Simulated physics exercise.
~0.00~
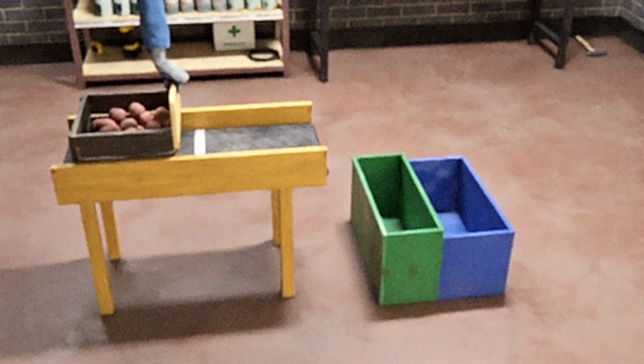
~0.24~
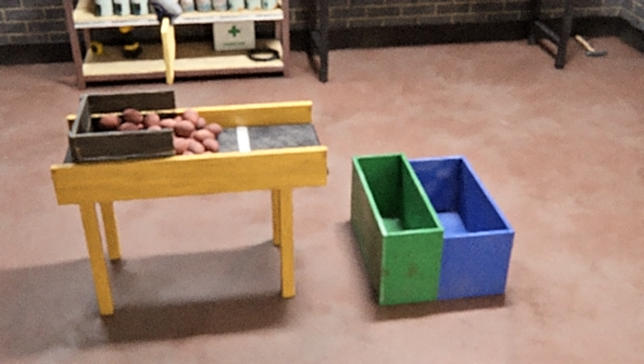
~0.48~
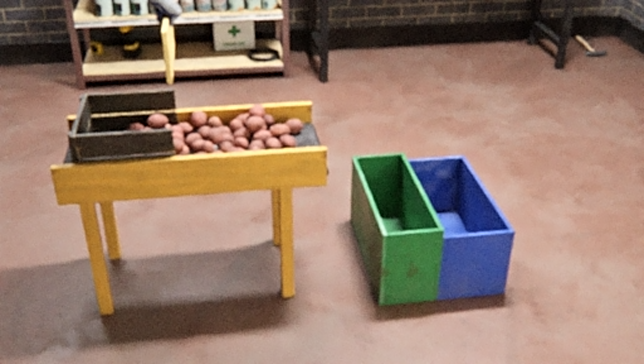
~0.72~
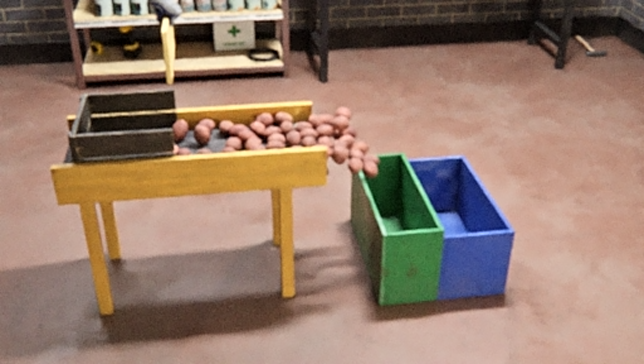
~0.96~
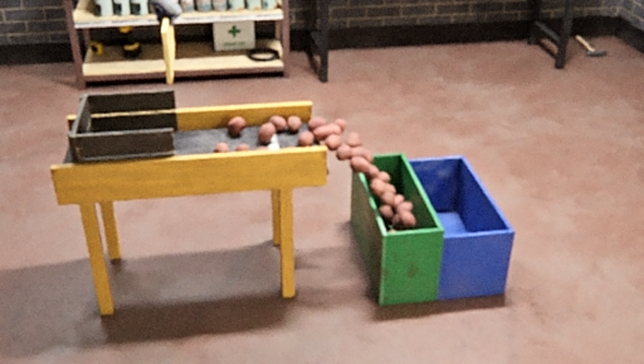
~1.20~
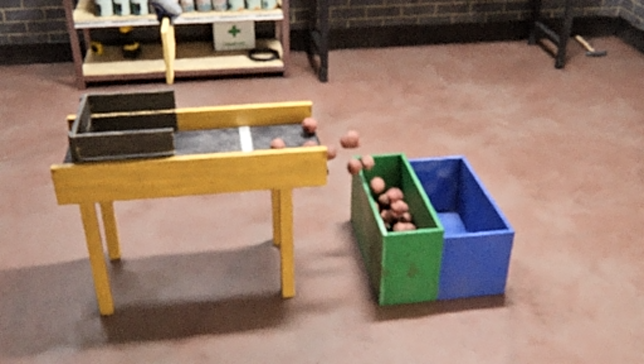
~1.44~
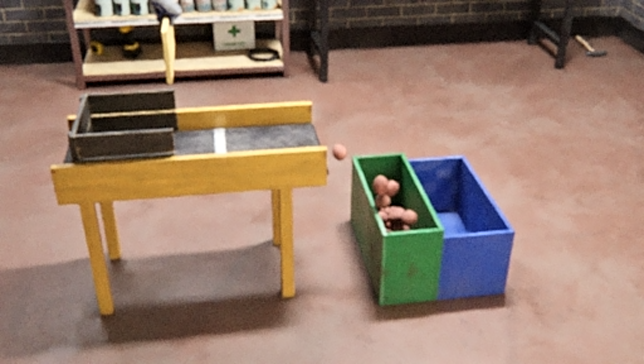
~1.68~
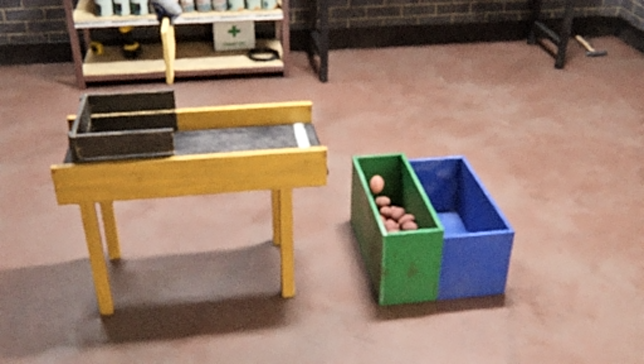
Red potatoes rode rightward on a belt out of a black pen after a gloved hand lifted the gate, spilled off the end in a stream, and dropped into the green tote, leaving the belt bare and the blue tub beside it empty.
